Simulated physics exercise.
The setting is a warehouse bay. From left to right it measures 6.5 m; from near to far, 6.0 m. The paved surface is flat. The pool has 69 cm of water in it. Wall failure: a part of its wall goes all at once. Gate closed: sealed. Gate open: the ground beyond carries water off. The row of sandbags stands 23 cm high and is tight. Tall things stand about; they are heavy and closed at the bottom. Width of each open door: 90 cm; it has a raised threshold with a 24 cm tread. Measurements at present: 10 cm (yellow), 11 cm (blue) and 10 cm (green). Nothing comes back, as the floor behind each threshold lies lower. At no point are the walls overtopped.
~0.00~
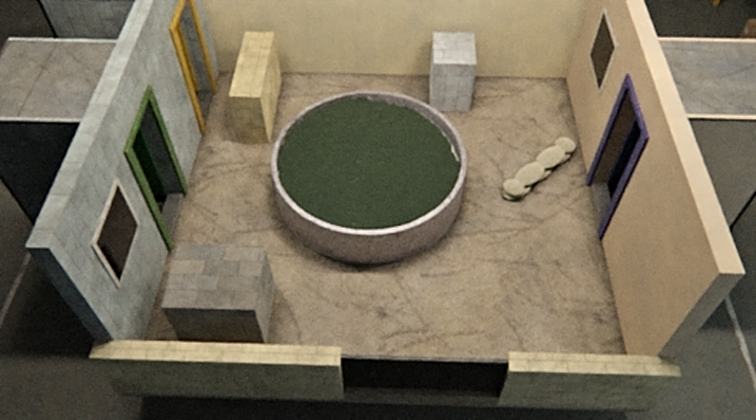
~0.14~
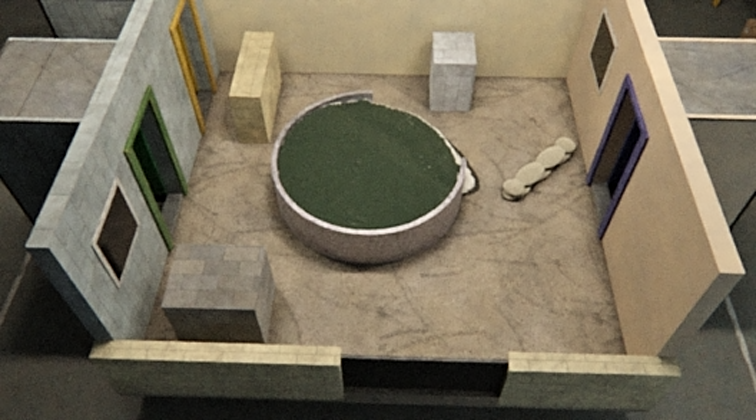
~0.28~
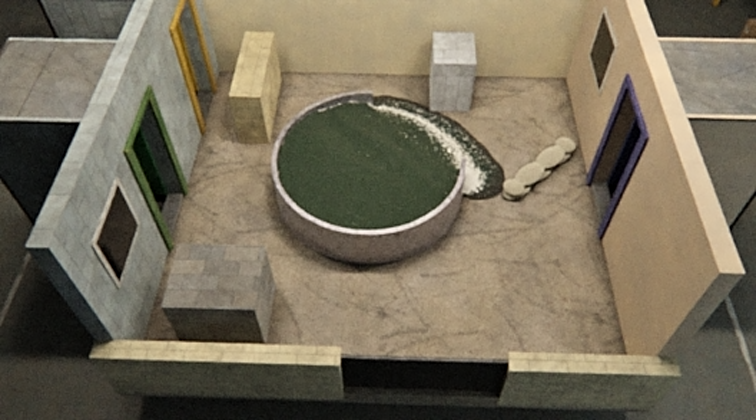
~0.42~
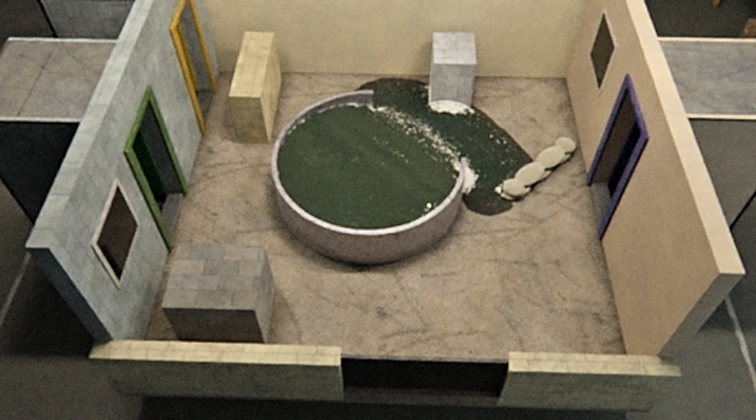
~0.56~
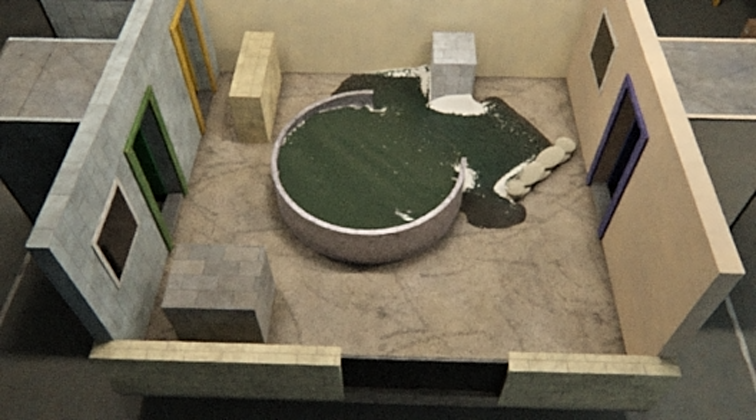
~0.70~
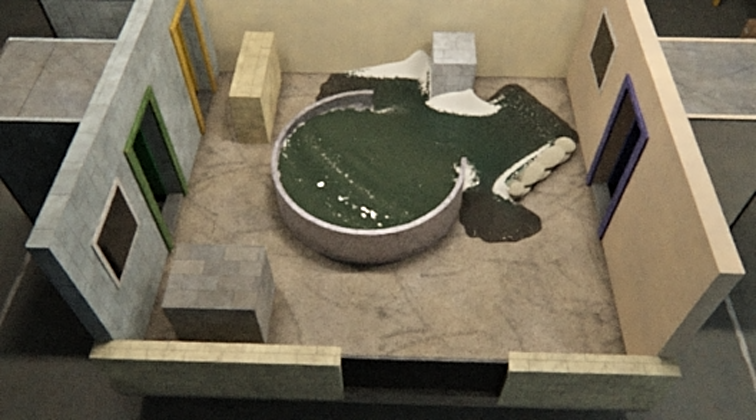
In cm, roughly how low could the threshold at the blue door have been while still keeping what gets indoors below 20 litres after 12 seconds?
About 6.5 cm.
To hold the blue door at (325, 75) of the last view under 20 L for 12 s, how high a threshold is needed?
About 14.5 cm.
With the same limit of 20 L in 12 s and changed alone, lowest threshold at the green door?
The green door needs around 12.0 cm.
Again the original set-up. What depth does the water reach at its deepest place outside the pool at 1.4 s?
Around 56 centimetres.
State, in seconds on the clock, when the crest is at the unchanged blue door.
The level tops out near 12.0 seconds.
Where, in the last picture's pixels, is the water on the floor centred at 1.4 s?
Centre of mass: About (409, 160) px.
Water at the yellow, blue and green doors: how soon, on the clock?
Yellow 2.6 s, blue 2.0 s, green 3.6 s.
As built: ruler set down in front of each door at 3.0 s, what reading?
Yellow door: 6 cm; blue door: 9 cm; green door: 0 cm.
After 1.4 s water covers 30 % of the floor, deepest (56 cm) near (547, 79); it has not reached the blue door.
After 3.0 s water covers 55 % of the floor, deepest (52 cm) near (498, 78); 9 cm at the blue door, 0 litres in over its 11 cm threshold.
After 12.0 s water covers 100 % of the floor, deepest (20 cm) near (605, 383); 12 cm at the blue door, 1 litre in over its 11 cm threshold.
At the blue door as built, the water arrived by 2.1 s and peaked near 12 cm at 12.0 s.
Run again over the same 12 s with other heights there, 25 litres in over 6 cm, 16 litres over 7 cm. The limit of 20 litres is kept from about 6.5 cm up.
